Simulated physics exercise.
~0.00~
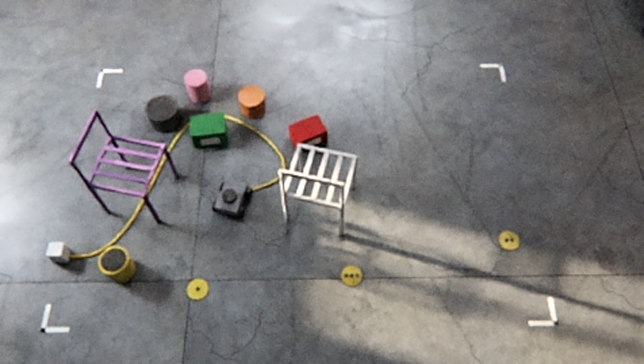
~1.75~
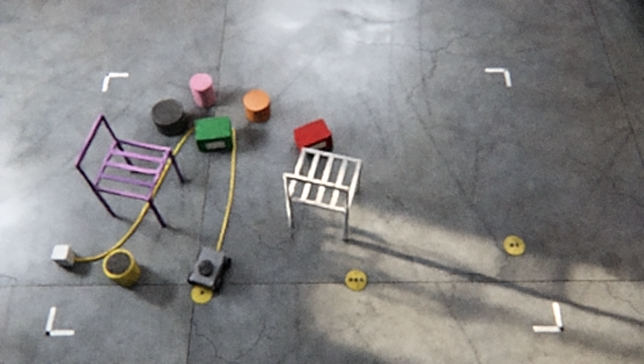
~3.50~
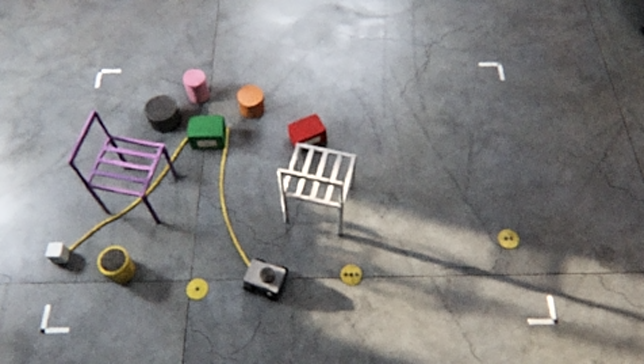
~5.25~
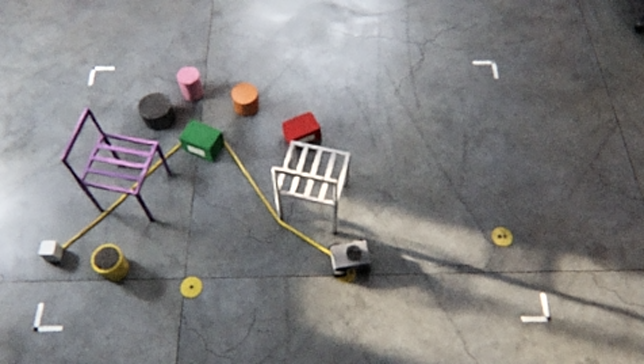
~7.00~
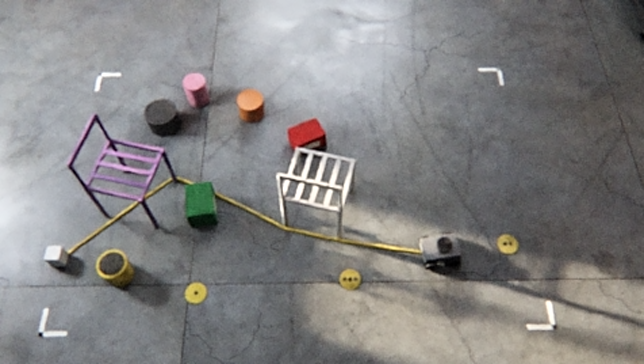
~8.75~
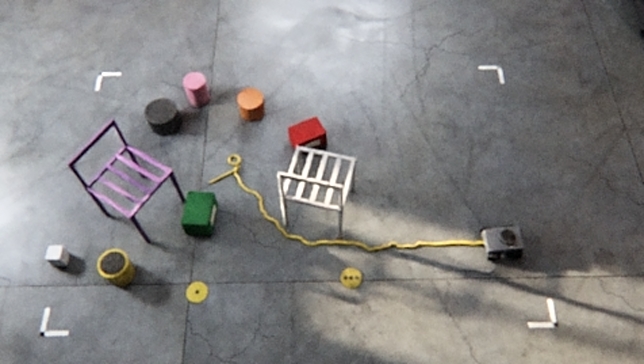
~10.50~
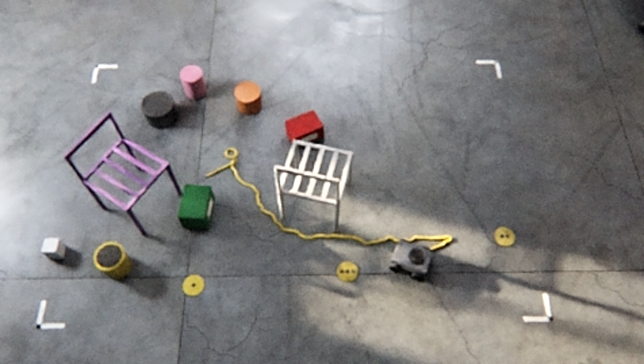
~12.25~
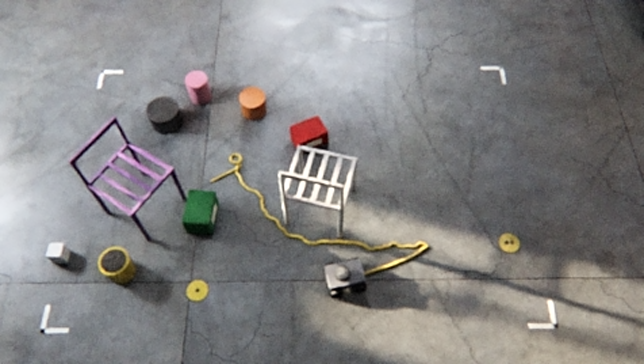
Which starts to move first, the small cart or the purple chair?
The small cart starts to move first. The purple chair shifts only later, once the cart is far over to the right.
